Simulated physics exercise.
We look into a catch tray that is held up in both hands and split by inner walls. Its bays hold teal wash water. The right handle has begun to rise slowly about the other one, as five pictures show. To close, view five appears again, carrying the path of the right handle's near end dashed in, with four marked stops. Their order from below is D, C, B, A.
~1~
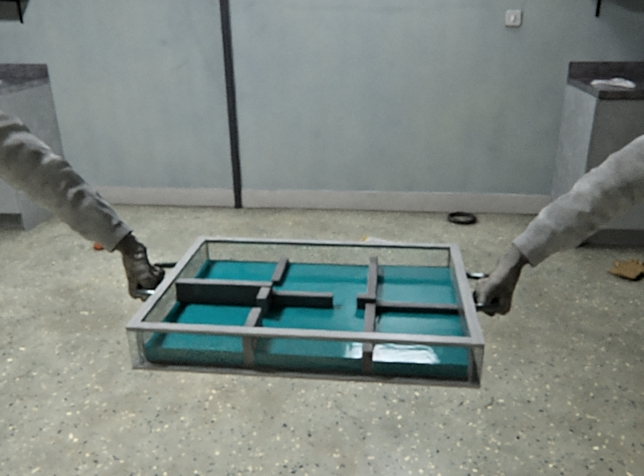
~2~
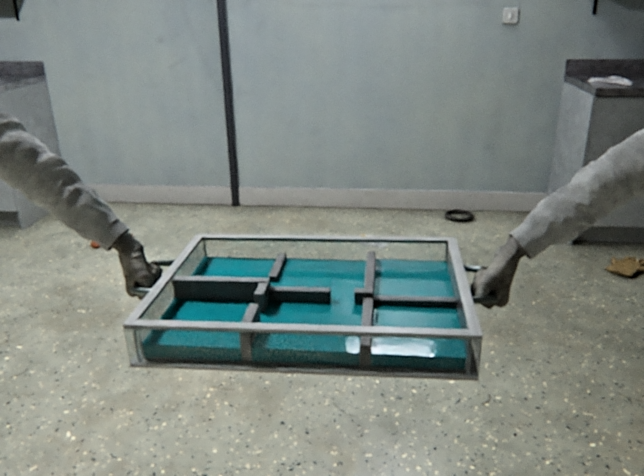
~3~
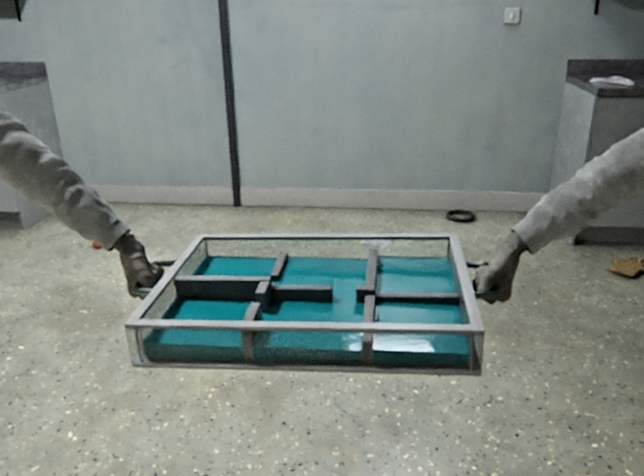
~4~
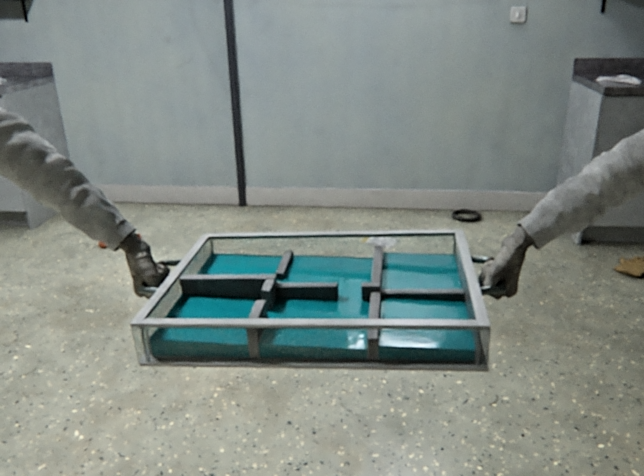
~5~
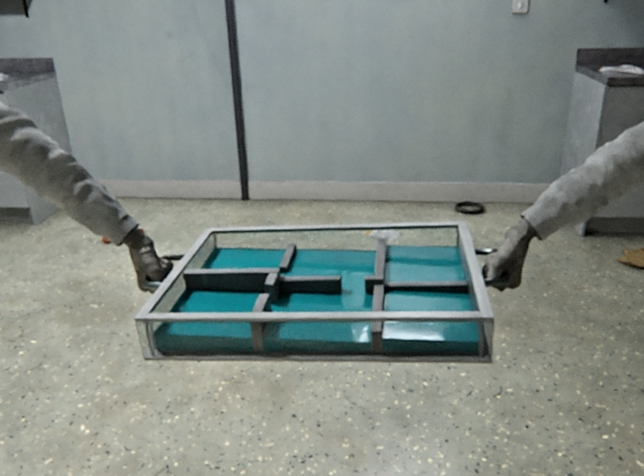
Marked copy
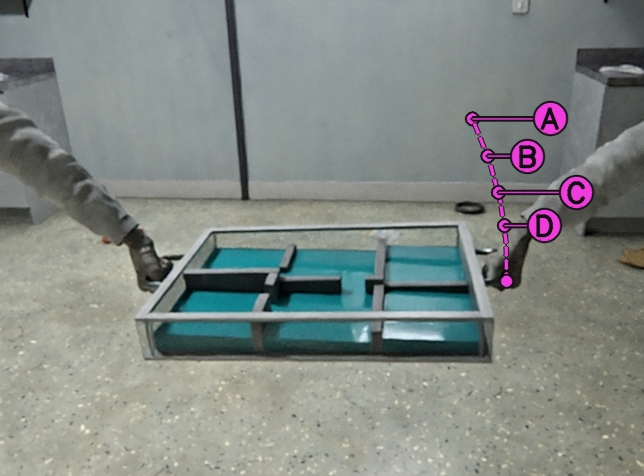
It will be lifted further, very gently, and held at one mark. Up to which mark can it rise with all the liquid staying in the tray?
That is stop D.
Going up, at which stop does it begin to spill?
The answer is C.
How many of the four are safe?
One of them.
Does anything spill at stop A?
Yes, that goes wrong.
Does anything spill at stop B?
Yes.
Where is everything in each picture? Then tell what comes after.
In the first picture, the tray is level; deepest in the back right bay, at (412, 285), shallowest in the front right; right handle at (491, 292).
In the second picture, tipped about 1° down to the left; no wall is crossed; right handle at (489, 284).
In the third picture, tipped about 2° down to the left; no wall is crossed; right handle at (491, 279).
In the fourth picture, tipped about 3° down to the left; no wall is crossed; right handle at (497, 274).
In the fifth picture, tipped about 3° down to the left; deepest in the front left bay, at (219, 310), shallowest in the front middle; right handle at (501, 266).
On the marked copy, A at (472, 118); B at (487, 156); C at (498, 192); D at (504, 225).
For stop A, about 48 % goes over the rim.
For stop B, about 34 % goes over the rim.
For stop C, about 12 % goes over the rim.
For stop D, nothing spills; the back left bay holds the most.
